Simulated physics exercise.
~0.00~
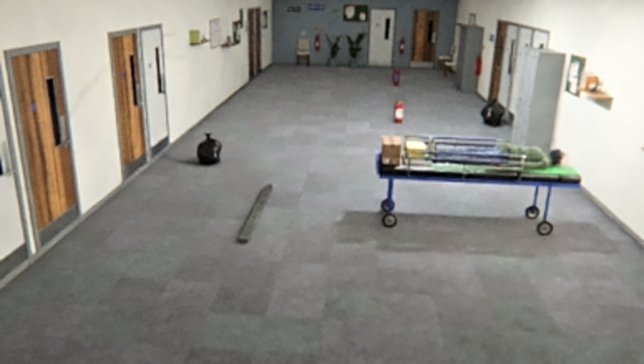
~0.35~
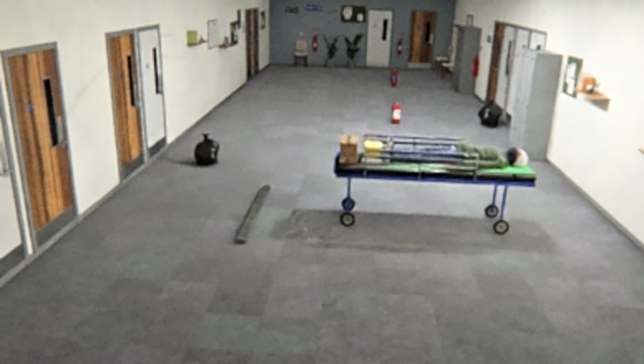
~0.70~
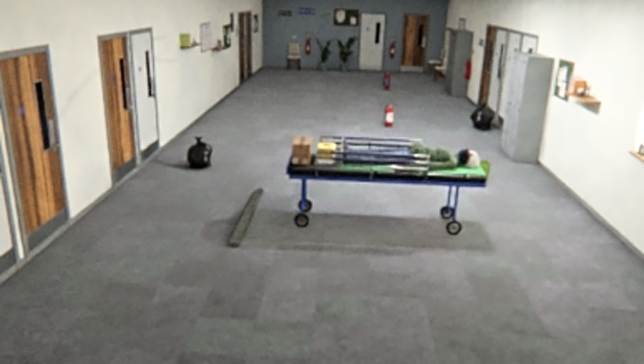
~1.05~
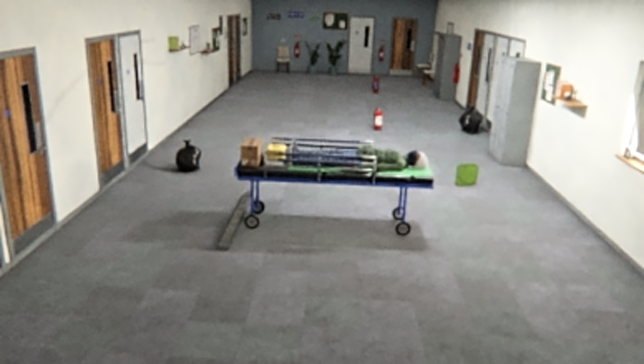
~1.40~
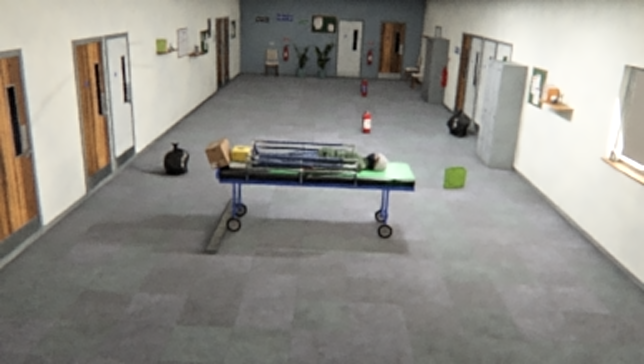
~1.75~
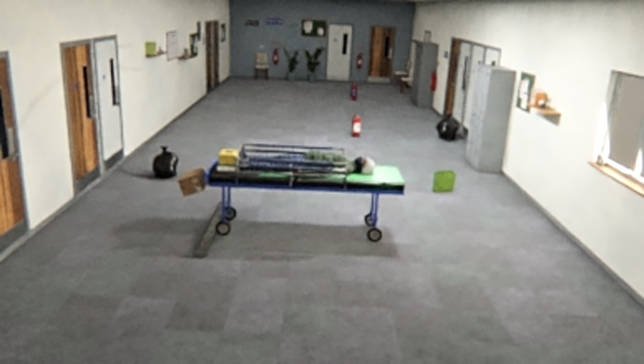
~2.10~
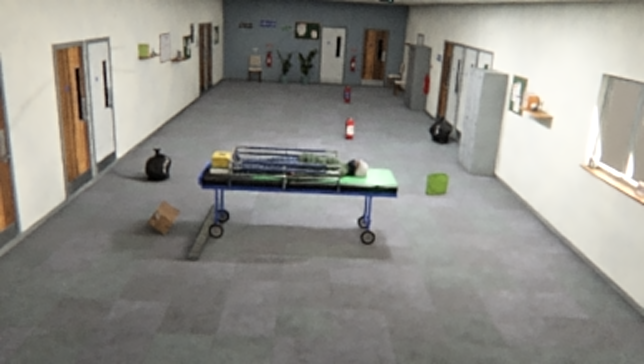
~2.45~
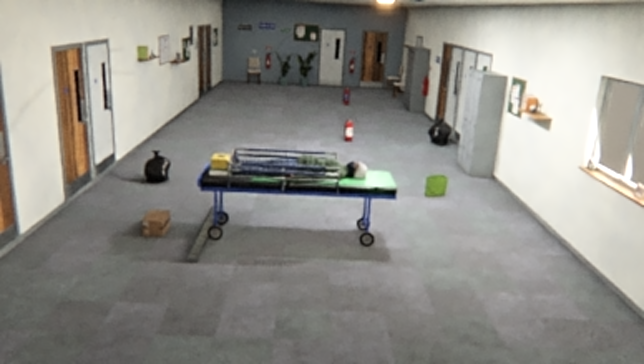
A person lies on a wheeled stretcher rolling left until it stops and a brown box falls off.
